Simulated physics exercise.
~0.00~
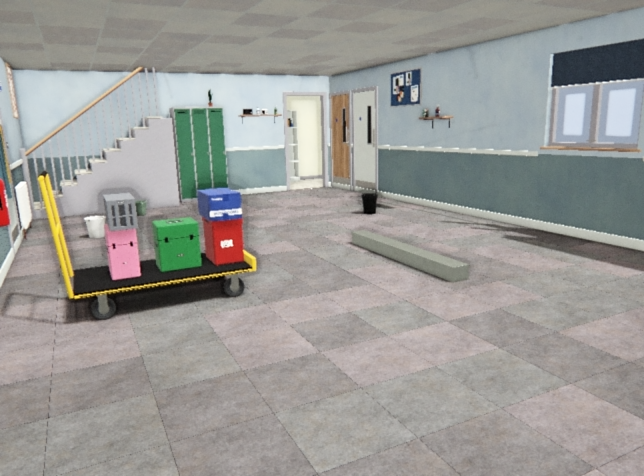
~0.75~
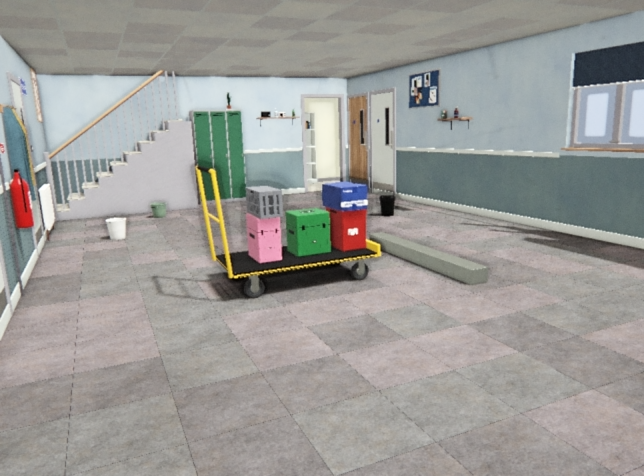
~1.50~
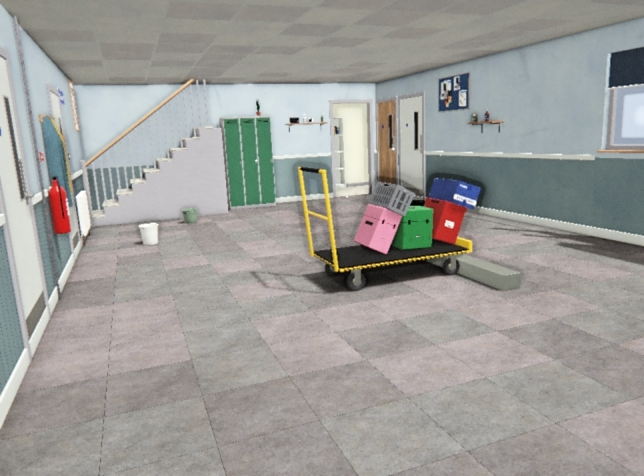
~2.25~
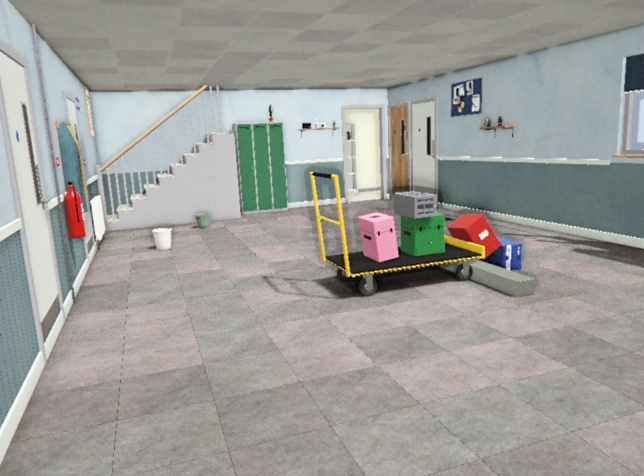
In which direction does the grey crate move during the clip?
The grey crate moves to the right, riding along on the trolley and then shifting further that way over the green box when the trolley stops.
